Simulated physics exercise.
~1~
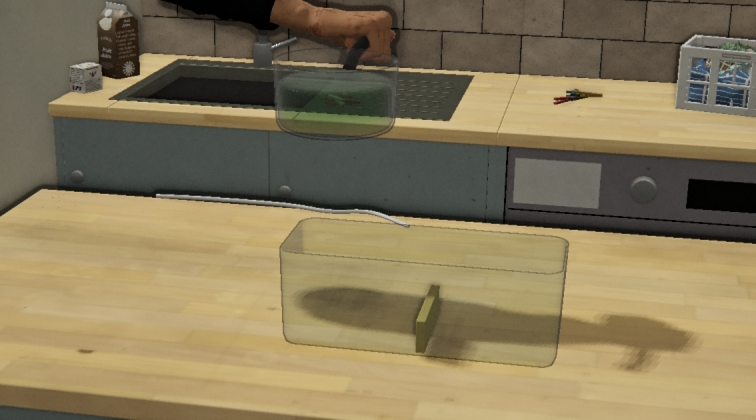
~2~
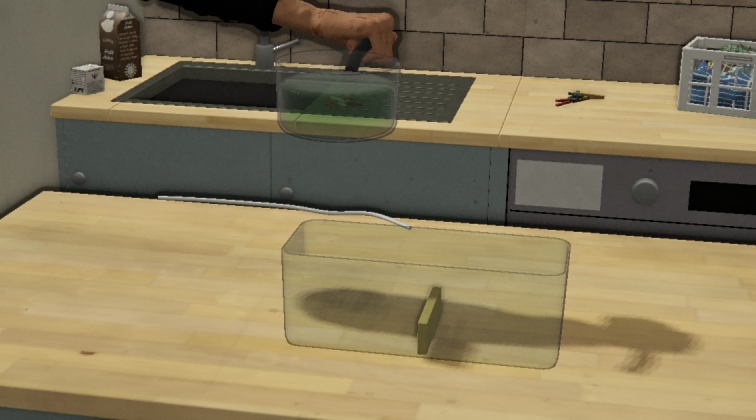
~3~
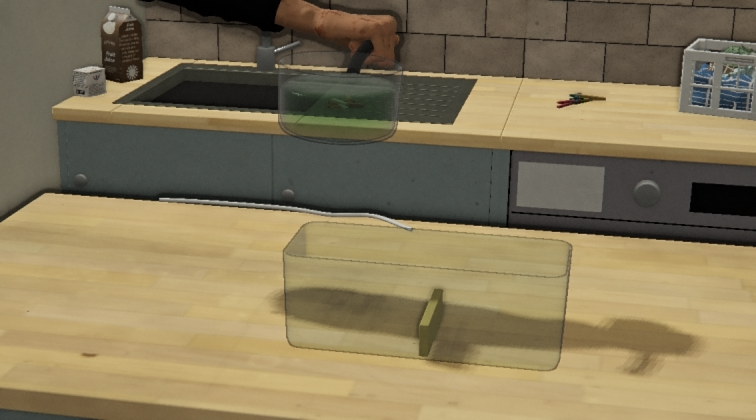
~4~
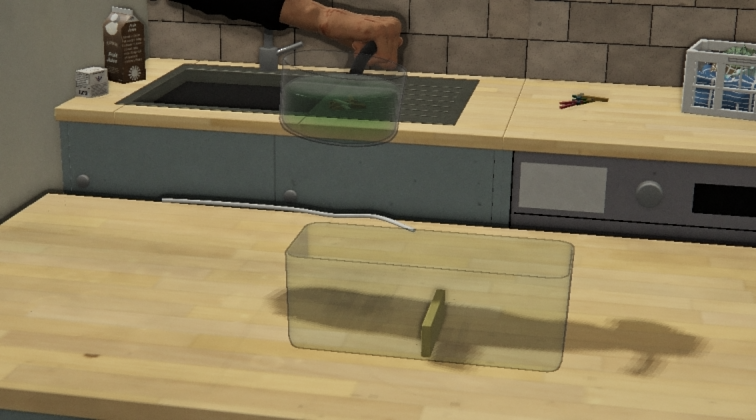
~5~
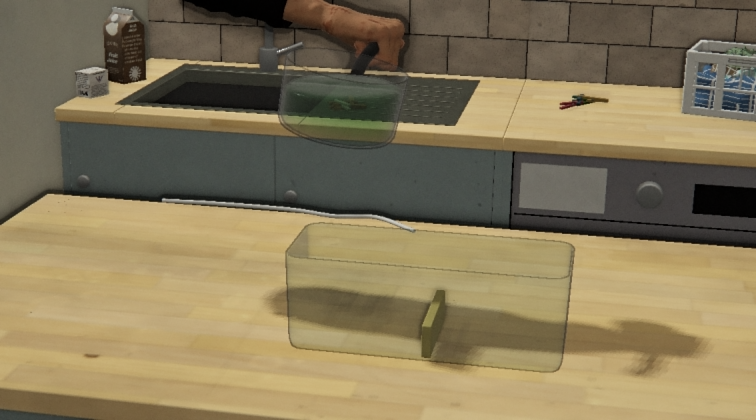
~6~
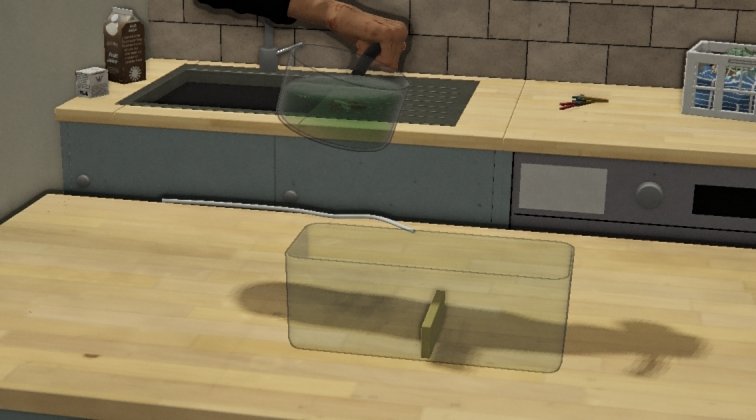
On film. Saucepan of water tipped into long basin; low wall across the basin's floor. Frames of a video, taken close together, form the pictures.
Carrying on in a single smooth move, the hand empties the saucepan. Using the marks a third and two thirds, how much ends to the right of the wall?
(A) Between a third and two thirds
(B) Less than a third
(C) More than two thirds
Option C: More than two thirds.
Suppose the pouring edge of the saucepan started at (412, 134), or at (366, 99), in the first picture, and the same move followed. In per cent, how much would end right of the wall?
Roughly 75 % the first time and roughly 35 % the second.
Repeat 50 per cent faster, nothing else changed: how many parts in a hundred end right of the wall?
Near 75 %.
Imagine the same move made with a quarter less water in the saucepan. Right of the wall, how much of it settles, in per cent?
Something like 75 per cent, give or take.
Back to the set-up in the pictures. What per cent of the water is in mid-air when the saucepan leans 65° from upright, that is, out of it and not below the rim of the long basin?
Roughly 30 in a hundred.
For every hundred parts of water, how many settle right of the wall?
75 in a hundred.
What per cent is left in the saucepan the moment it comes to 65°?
Near 70 percent is still in there.
A moment on, the saucepan is tipped part way and 68 per cent is still to pour, 1 is left of the wall and 3 right of it.
Next, the saucepan is tipped on its side and 20 per cent is still to pour, 3 is left of the wall and 58 right of it.
Then the saucepan is tipped on its side and 4 per cent is still to pour, 14 is left of the wall and 77 right of it.
Later the saucepan is tipped on its side and 1 per cent is still to pour, 20 is left of the wall and 77 right of it.
Finally, 22 per cent lies left of the wall, 77 right of it and 1 outside.
